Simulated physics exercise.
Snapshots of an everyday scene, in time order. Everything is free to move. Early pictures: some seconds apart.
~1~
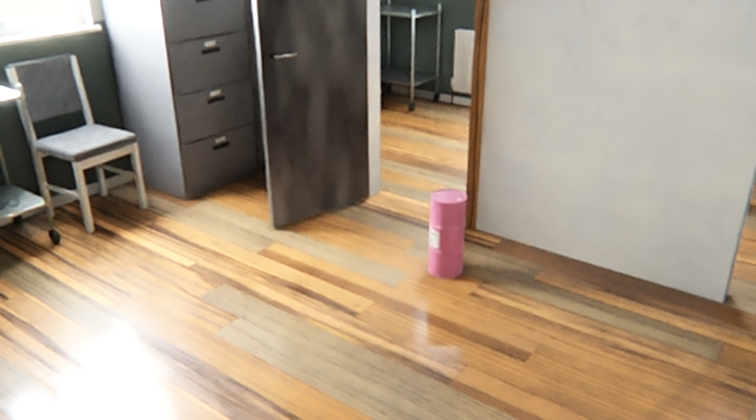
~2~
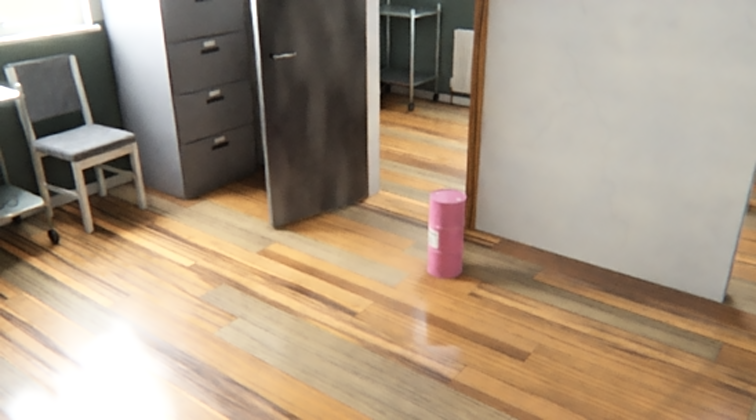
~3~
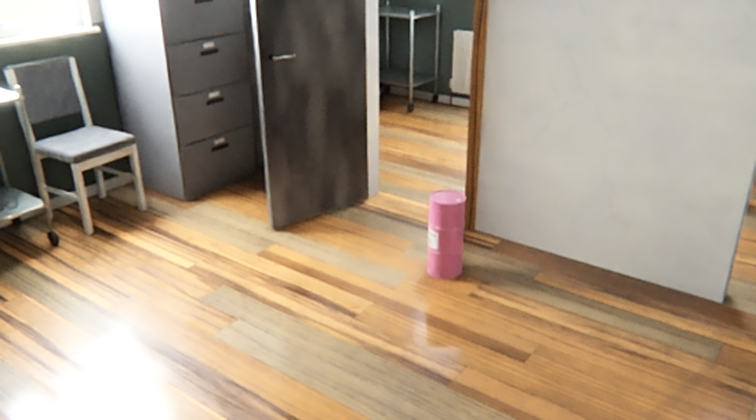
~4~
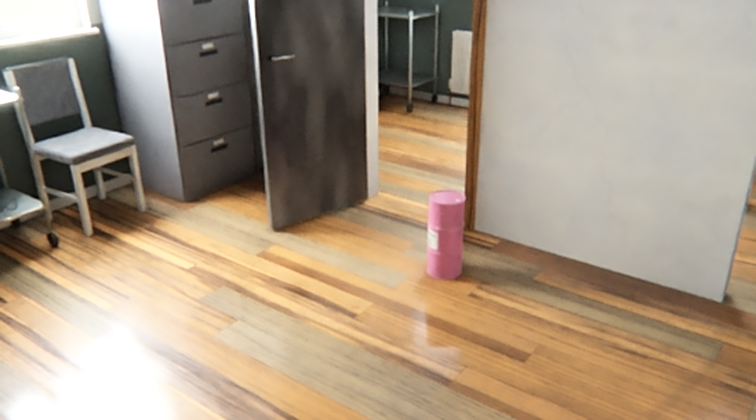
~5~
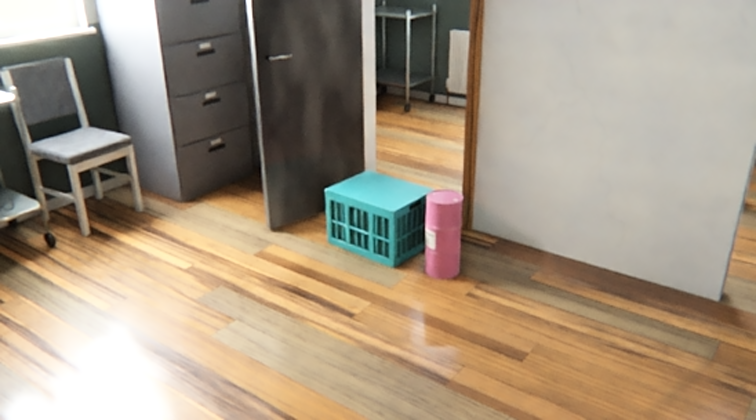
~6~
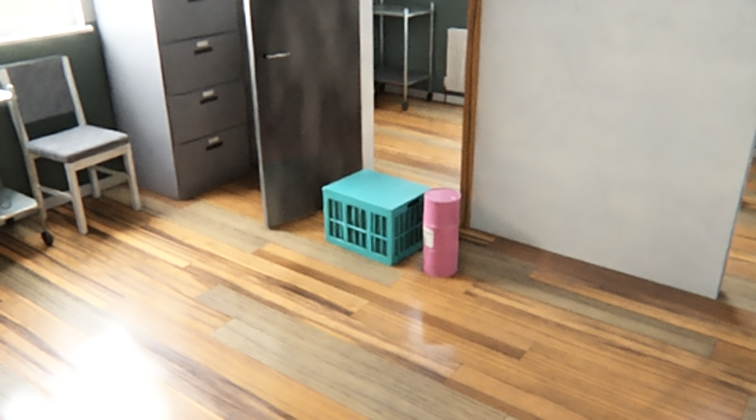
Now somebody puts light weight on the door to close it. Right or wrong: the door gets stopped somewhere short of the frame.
Right, it gets stopped before closing.
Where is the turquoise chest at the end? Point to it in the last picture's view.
Near (398, 216).
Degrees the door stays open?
About 65°.
Then, 0.50 s on from there, open by 91°.
Then, 0.80 s on from there, open by 74°.
Then, 1.00 s on from there, open by 68°; turquoise chest shifted a little near (387, 215).
Then, 1.20 s on from there, open by 64°; turquoise chest shifted a little near (394, 216).
In the end, open by 63°; both unmoved. At the end, from the last picture's camera, turquoise chest near (398, 216).
